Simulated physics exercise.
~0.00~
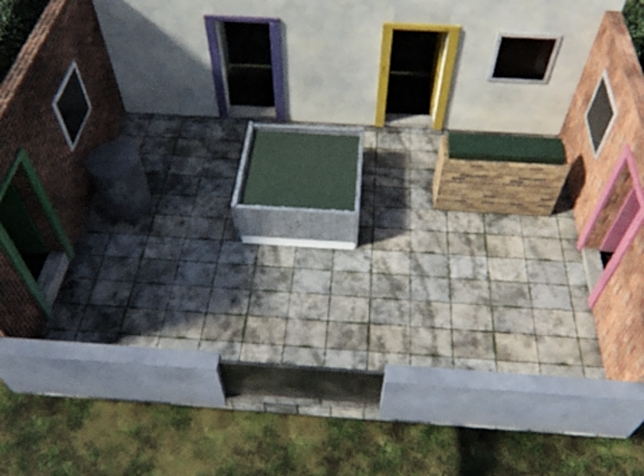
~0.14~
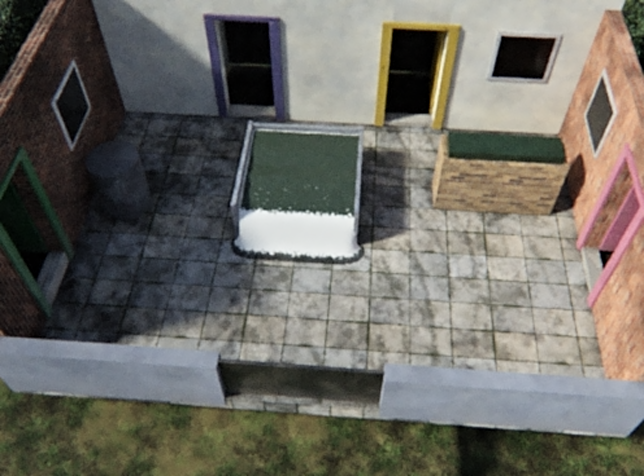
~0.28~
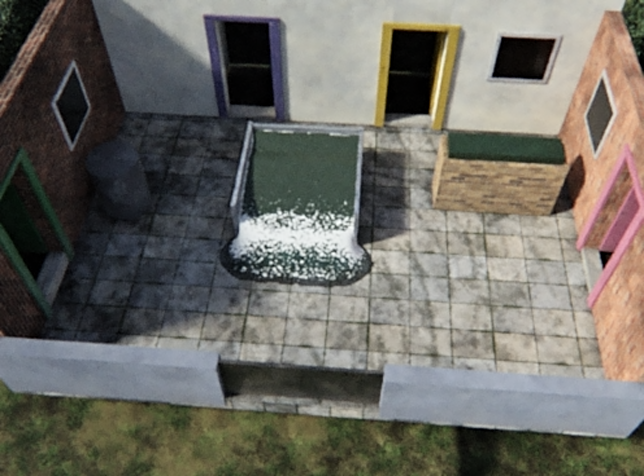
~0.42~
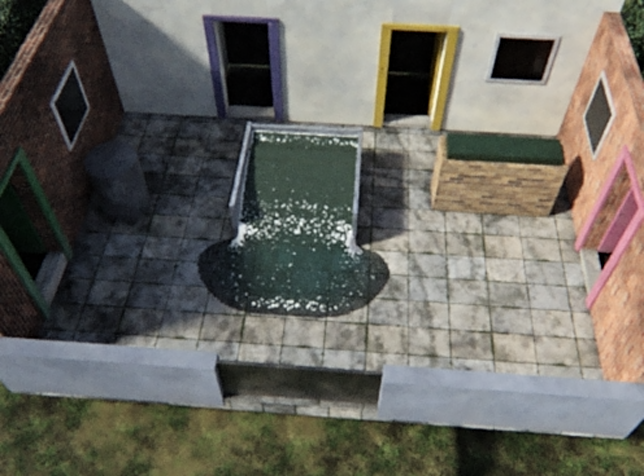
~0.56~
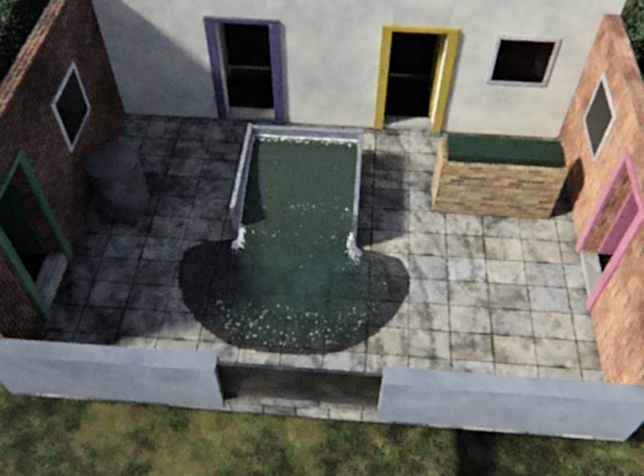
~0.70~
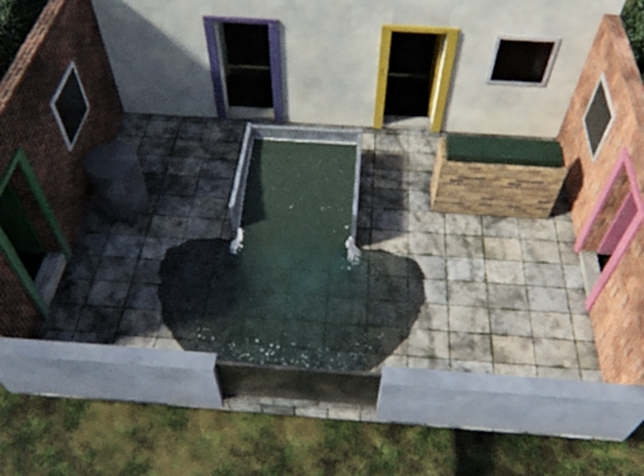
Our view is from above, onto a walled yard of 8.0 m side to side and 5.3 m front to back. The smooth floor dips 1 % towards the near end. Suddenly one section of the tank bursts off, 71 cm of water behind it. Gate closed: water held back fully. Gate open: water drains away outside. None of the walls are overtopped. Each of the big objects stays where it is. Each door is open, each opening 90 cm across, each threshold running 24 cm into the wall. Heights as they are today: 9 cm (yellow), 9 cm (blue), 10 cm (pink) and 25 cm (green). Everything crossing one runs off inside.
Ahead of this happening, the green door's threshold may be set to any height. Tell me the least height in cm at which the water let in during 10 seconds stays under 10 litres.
It should be about 15 cm.
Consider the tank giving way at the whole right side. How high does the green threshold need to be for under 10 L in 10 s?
Roughly 7.5 cm.
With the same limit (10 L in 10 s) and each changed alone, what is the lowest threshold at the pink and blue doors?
You'd want some 8.0 cm at pink and some 6.5 cm at blue.
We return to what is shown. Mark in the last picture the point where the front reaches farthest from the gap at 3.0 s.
Near pixel (604, 412).
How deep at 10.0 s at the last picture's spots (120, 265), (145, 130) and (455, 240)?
Taking the spots in order: About 5, 5 and 5 centimetres.
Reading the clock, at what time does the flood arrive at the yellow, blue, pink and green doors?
The yellow door at 6.5 s, the blue door at 5.5 s, the pink door at 3.0 s, the green door at 2.4 s.
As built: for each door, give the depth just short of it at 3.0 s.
Door by door, in centimetres - yellow 0, blue 0, pink 2, green 19.
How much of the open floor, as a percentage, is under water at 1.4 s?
Approximately 30 % of it.
After 1.4 s water covers 30 % of the floor, deepest (42 cm) near (271, 387); it has not reached the green door.
After 3.0 s water covers 45 % of the floor, deepest (33 cm) near (39, 369); 19 cm at the green door, 0 litres in over its 25 cm threshold.
After 10.0 s water covers 100 % of the floor, deepest (10 cm) near (376, 395); 7 cm at the green door, 0 litres in over its 25 cm threshold.
At the green door as built, the water arrived by 2.4 s and peaked near 19 cm at 3.2 s.
With a threshold of 14 cm, 14 litres would have come in within the 10 s; with 18.5 cm, 2 litres. So under 10 litres takes about 15 cm.
